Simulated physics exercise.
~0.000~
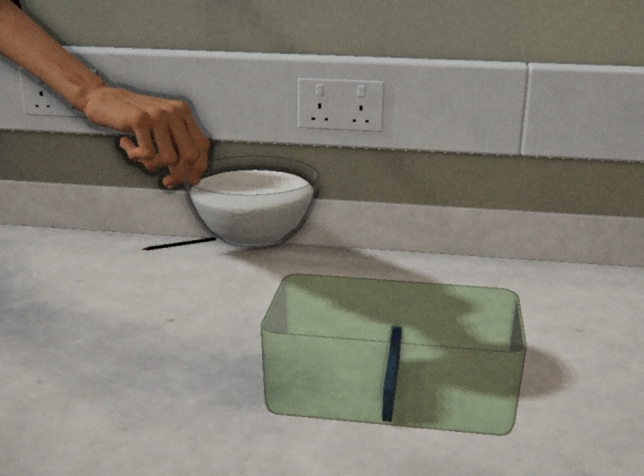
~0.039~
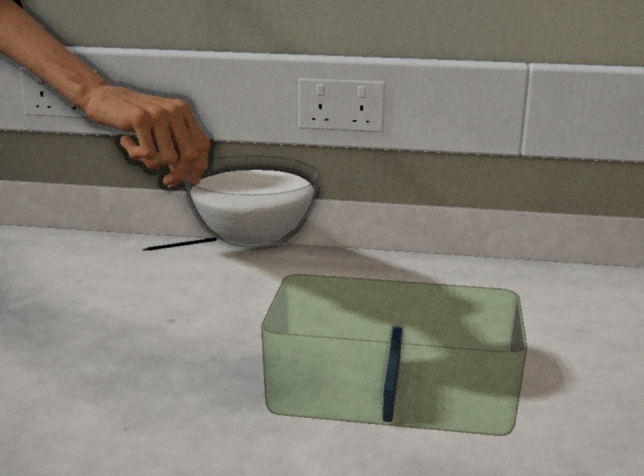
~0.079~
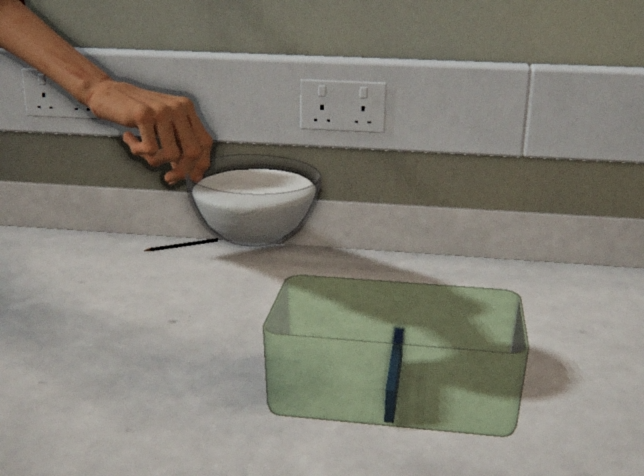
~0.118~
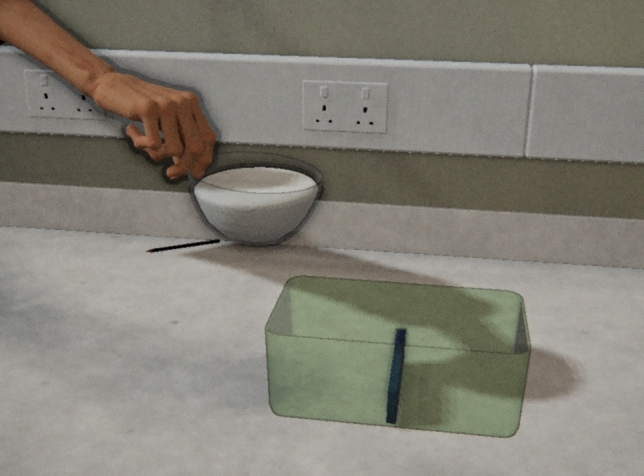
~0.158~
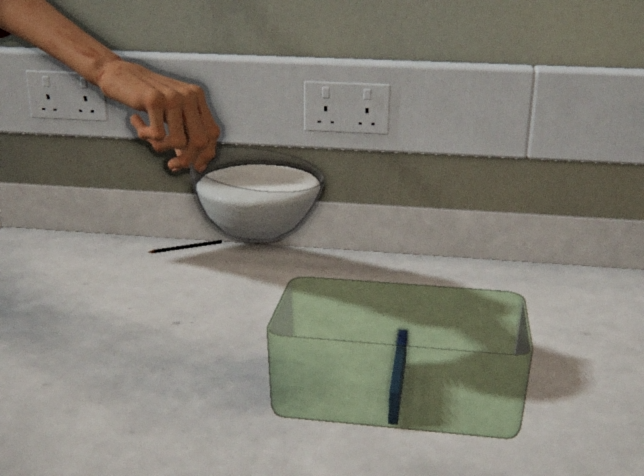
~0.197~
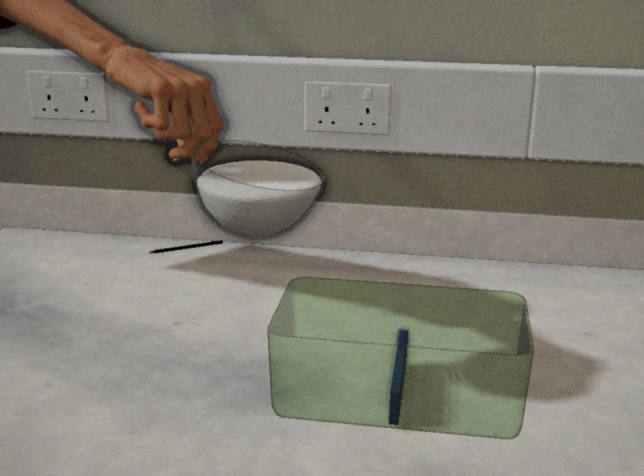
On a pale stone-like worktop, seen from slightly above, a plain grey-green wall with a light grey panel of double sockets runs behind. A hand reaches in from the upper left beside a white bowl of pale liquid, while a translucent green long basin with a dark blue upright divider stands nearer, right of centre. The bowl tilts slightly to the right, its left side rising with the hand, as the view drifts very slightly.
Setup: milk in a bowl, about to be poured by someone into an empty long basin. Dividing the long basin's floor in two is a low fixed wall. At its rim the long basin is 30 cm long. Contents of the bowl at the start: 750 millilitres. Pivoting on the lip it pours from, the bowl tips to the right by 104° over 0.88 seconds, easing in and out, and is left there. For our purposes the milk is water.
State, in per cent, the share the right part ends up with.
The right part ends up with roughly 80 %.
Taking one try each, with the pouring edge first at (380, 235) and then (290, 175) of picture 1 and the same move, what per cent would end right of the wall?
Near 85 in a hundred on the first go and near 50 in a hundred on the second.
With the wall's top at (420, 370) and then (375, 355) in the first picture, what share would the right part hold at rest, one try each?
The first gives near 45 per cent and the second near 85 per cent.
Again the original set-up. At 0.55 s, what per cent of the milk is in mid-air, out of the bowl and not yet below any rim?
Roughly 44 %.
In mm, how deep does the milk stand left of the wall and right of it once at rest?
Once settled, the left stands around 6 mm and the right around 26 mm.
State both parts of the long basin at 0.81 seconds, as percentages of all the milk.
Around 8 percent on the left and 66 on the right.
After 0.55 s the tilt is 72° and 53 per cent is still to pour, 4 is left of the wall and 0 right of it.
After 0.81 s the tilt is 102° and 1 per cent is still to pour, 8 is left of the wall and 66 right of it.
After 1.08 s the tilt is 104° and 0 per cent is still to pour, 17 is left of the wall and 80 right of it.
After 1.38 s the tilt is 104° and 0 per cent is still to pour, 17 is left of the wall and 80 right of it.
In the end 17 per cent lies left of the wall, 80 right of it and 3 outside.
